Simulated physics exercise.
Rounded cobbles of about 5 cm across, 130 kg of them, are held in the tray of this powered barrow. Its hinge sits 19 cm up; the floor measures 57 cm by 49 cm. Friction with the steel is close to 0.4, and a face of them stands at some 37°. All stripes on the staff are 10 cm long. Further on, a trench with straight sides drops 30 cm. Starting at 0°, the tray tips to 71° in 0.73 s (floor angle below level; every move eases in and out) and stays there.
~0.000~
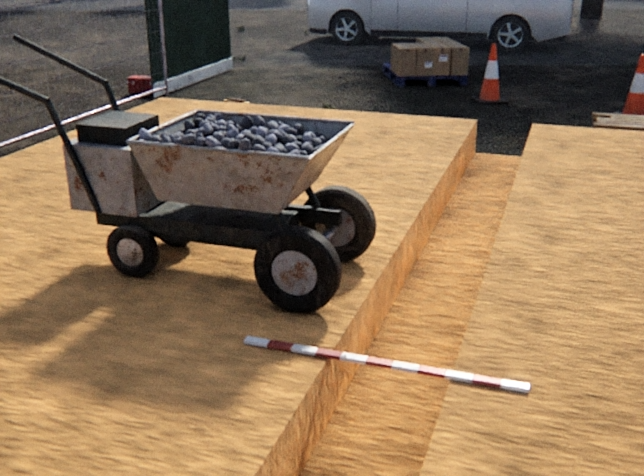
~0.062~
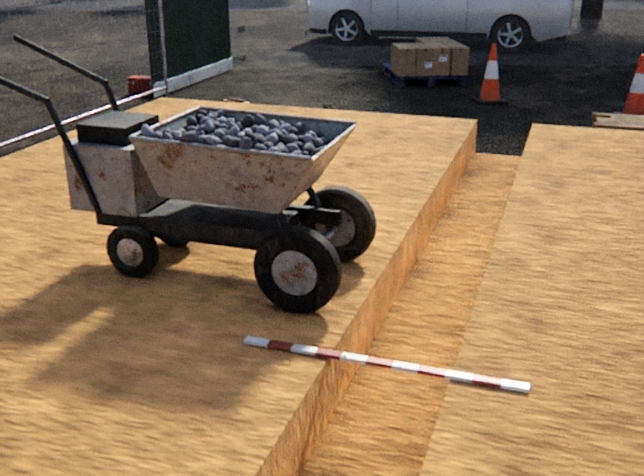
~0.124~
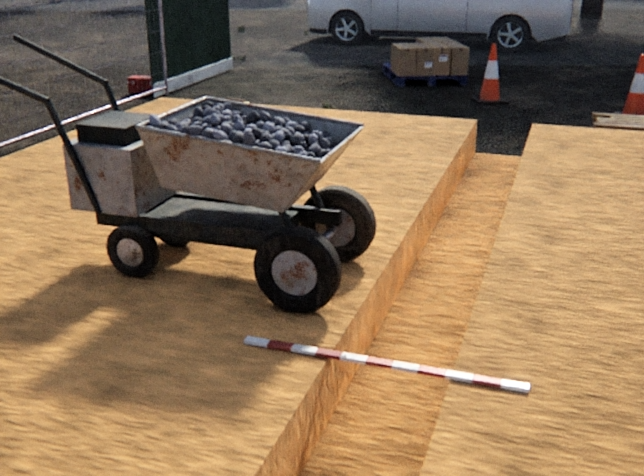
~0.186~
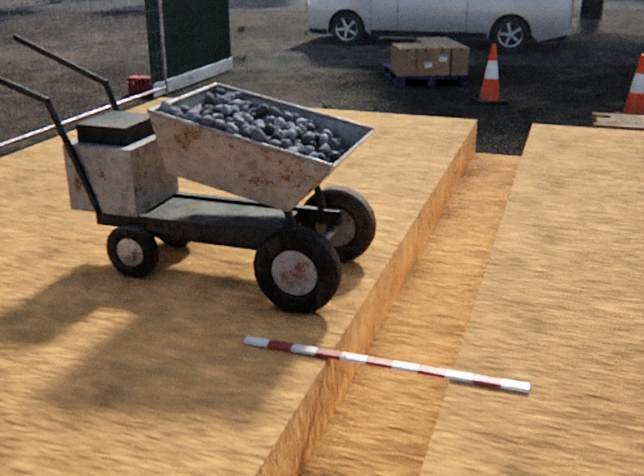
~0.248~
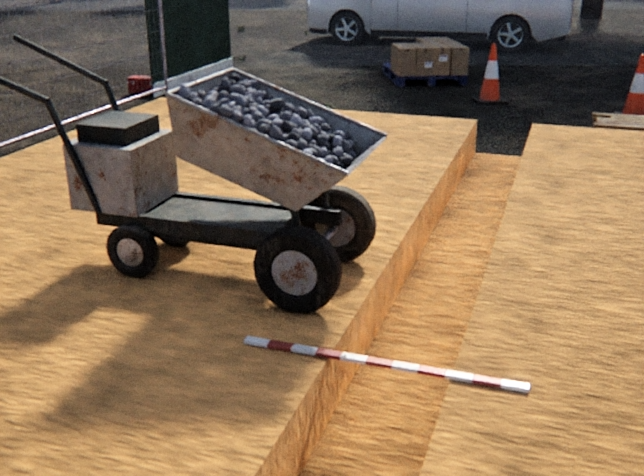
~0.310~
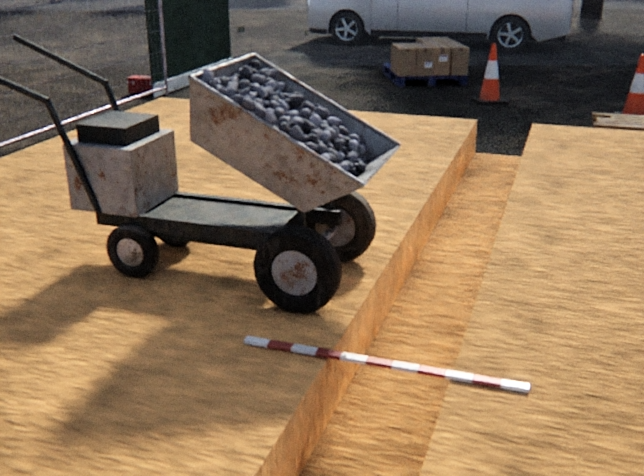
The barrow's tray of grey stones tilts steadily toward the trench, its back end rising.
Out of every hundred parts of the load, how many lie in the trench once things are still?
Around 43 out of 100.
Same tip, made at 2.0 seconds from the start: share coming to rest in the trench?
Something close to 70 per cent.
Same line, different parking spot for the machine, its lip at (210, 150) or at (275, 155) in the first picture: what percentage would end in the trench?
It comes to about 85 and 70 in a hundred.
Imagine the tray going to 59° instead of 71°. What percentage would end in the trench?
Some 25 in a hundred, I'd say.
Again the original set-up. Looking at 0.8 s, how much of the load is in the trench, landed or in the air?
I'd say near 15 per cent at that time.
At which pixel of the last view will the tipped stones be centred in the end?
I'd point somewhere around (497, 305).
After 0.6 s the floor is at 60°; 100 % in the tray; the foremost stones are at (412, 207).
After 0.8 s the floor is at 71°; 63 % in the tray, 16 % in the trench, 22 % past the trench; the foremost stones are at (520, 304).
After 1.2 s the floor is at 71°; 23 % in the tray, 21 % in the trench, 56 % past the trench; the foremost stones are past the picture's edge.
After 3.1 s the floor is at 71°; 0 % in the tray, 43 % in the trench, 57 % past the trench; the foremost stones are past the picture's edge.
